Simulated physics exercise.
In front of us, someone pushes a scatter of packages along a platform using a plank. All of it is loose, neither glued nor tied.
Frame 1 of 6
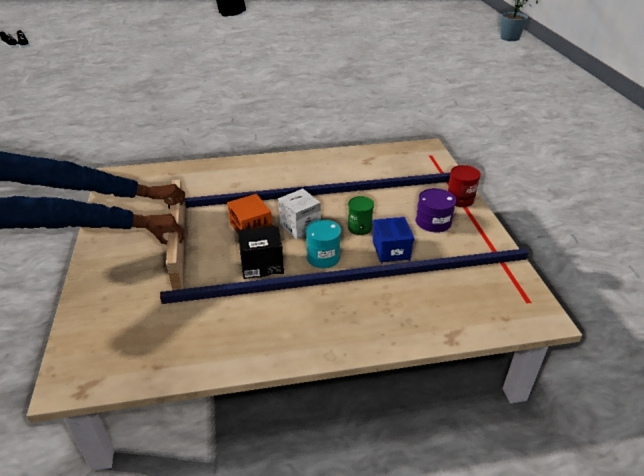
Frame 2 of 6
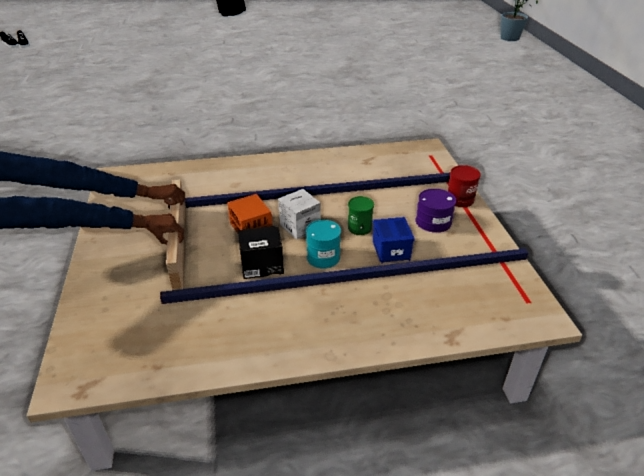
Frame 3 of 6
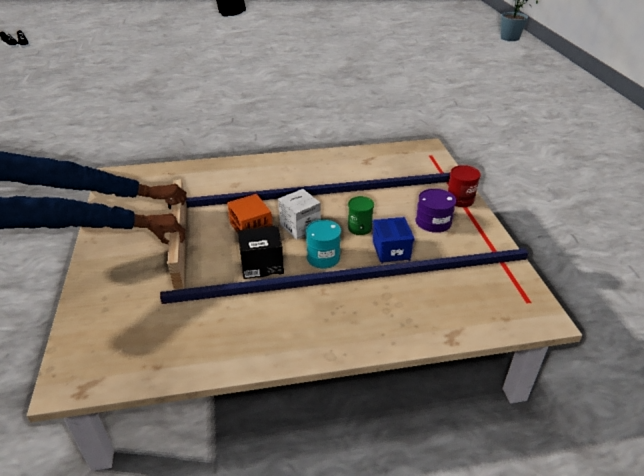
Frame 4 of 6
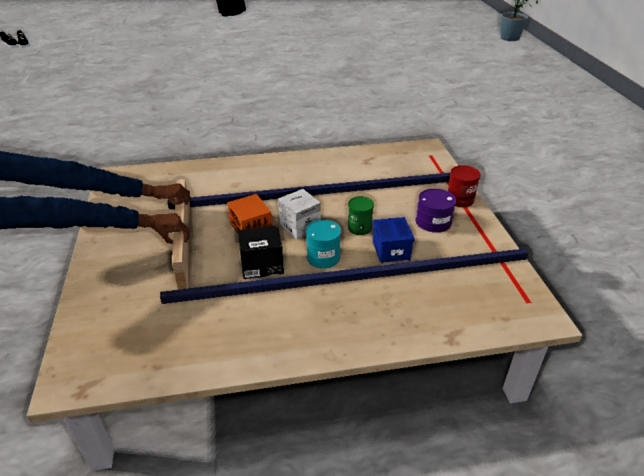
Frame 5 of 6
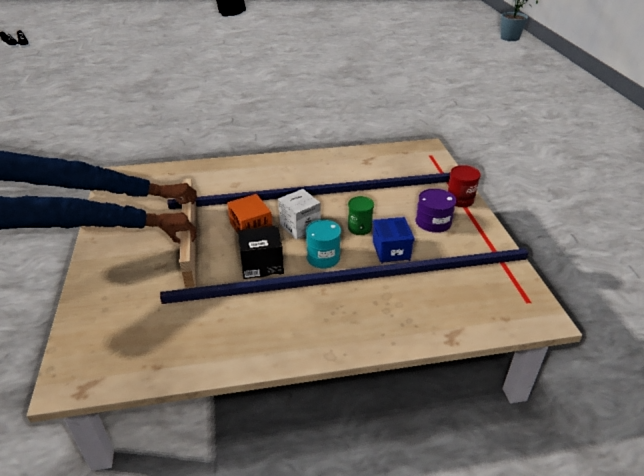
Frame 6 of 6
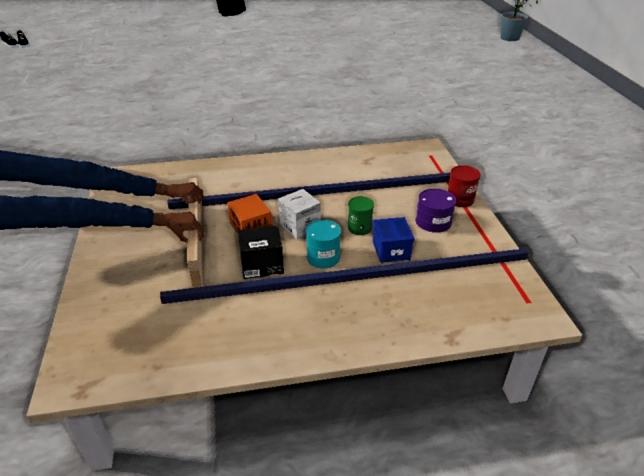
Two hands slide a wooden plank slightly right toward colourful containers that stay still.
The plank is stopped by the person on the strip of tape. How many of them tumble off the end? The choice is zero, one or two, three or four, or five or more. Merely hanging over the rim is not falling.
It will most likely knock five or more off.
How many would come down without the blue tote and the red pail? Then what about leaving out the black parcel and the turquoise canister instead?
Counts - first: 4, second: 4.
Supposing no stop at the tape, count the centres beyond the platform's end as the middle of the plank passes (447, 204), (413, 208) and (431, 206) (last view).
4, 1 and 3.
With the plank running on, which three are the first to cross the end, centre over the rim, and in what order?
First the purple canister, next the blue tote, last the green pail.
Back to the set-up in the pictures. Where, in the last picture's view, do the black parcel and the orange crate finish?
Roughly (510, 225), and the other roughly (483, 196).
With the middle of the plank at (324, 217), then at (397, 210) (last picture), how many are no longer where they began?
6, then 7.
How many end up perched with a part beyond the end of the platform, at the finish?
You'd get 2.
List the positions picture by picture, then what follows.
In the first frame, red pail (463, 186); purple canister (435, 210); blue tote (392, 240); plank (177, 233); tape (471, 216).
In the second frame, purple canister (435, 210); green pail (361, 216).
In the third frame, blue tote (392, 240); black parcel (261, 252).
In the fourth frame, red pail (463, 186); turquoise canister (323, 244).
In the fifth frame, purple canister (435, 210); orange crate (250, 218).
In the sixth frame, red pail (463, 186); purple canister (435, 210); blue tote (392, 240); plank (196, 231); tape (471, 216).
Soon after, none off yet; red pail at rest near (463, 186); purple canister at rest near (435, 210); blue tote displaced a little near (411, 239).
In the end, the number that fall off is five or more; gone, white box, turquoise canister, green pail, blue tote, purple canister and red pail.
